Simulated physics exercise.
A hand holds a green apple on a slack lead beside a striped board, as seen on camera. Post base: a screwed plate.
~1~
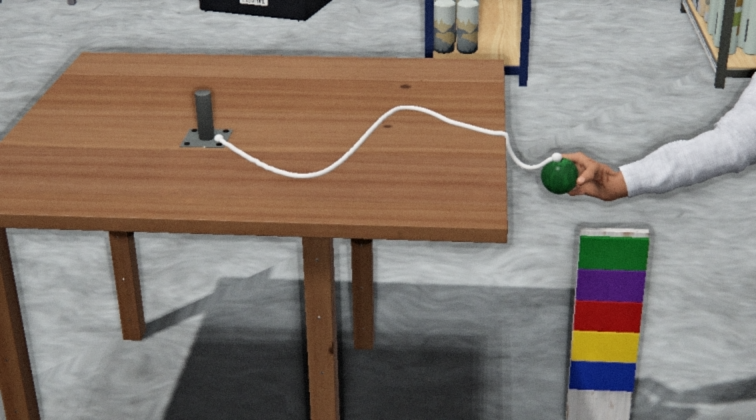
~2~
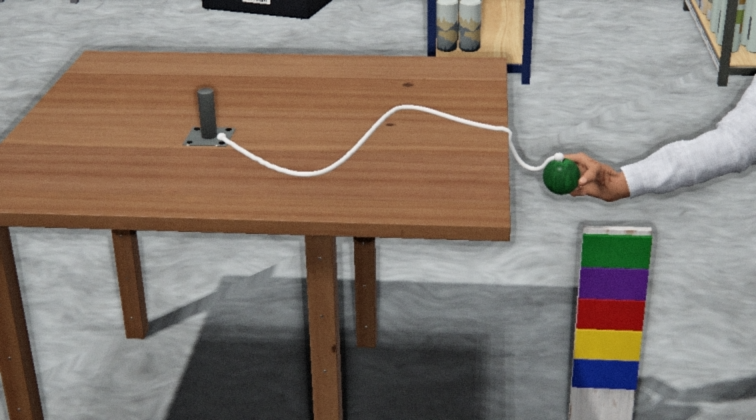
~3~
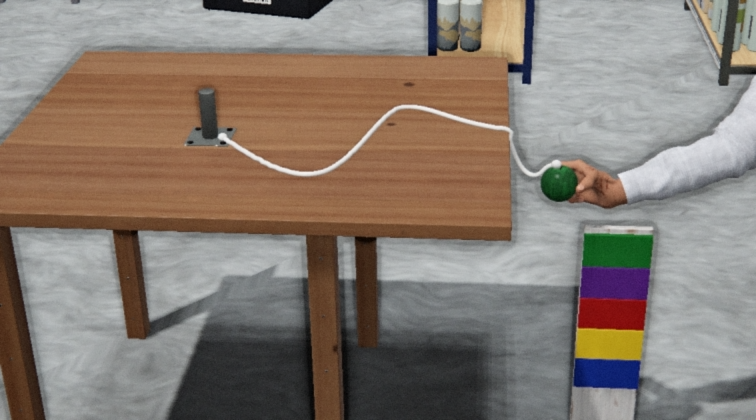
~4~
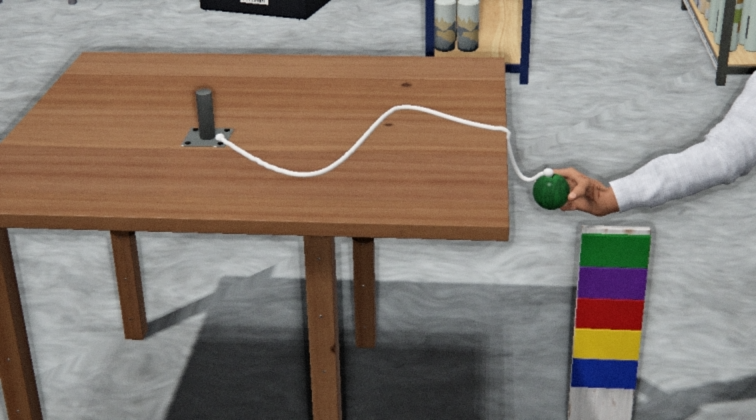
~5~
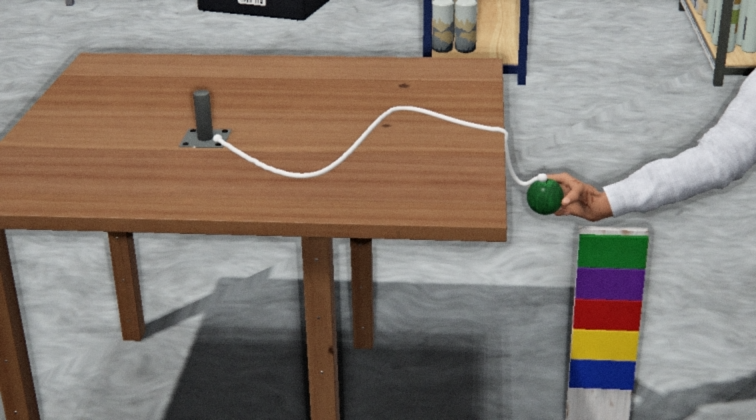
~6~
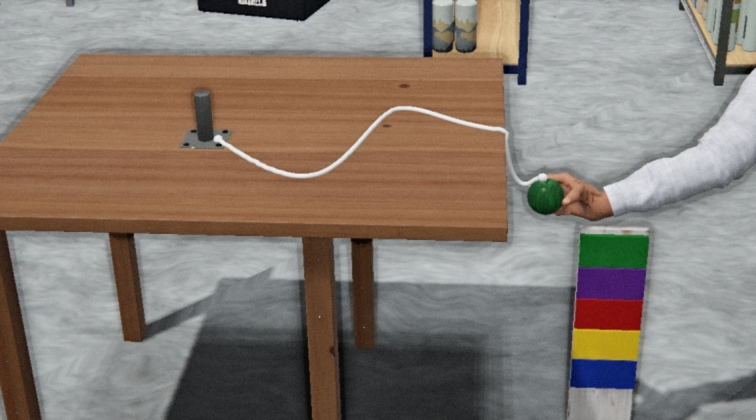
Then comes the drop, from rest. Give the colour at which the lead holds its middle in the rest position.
The lead holds it at blue.
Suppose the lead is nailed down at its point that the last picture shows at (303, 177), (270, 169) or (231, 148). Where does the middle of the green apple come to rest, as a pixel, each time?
First near (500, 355), then near (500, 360), then near (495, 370).
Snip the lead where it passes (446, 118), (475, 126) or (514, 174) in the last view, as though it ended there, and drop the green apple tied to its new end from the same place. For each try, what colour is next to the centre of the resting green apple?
Green; purple; yellow.
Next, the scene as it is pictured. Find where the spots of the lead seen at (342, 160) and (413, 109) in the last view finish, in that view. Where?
Point one to (400, 145), point two to (505, 199).
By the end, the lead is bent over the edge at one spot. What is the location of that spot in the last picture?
Around (380, 119).
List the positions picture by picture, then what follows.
Green apple (560, 175); green (614, 255); purple (611, 286); red (608, 318); yellow (605, 348); blue (602, 377), in the first frame.
Green apple (562, 176); lead through (245, 152) (321, 173) (367, 137) (417, 108) (492, 128), in the second frame.
Green apple (560, 183), in the third frame.
Green apple (551, 191); lead through (243, 153) (320, 173) (365, 137) (415, 108) (490, 128), in the fourth frame.
Green apple (545, 196), in the fifth frame.
Green apple (546, 197); lead through (242, 154) (318, 174) (363, 138) (413, 109) (488, 129), in the sixth frame.
Soon after, apple near (533, 343); level with yellow.
After that, apple near (476, 377); level with blue.
And then, apple near (508, 378); level with blue.
In the end, apple near (496, 380); level with blue. Its centre hangs level with the blue band.
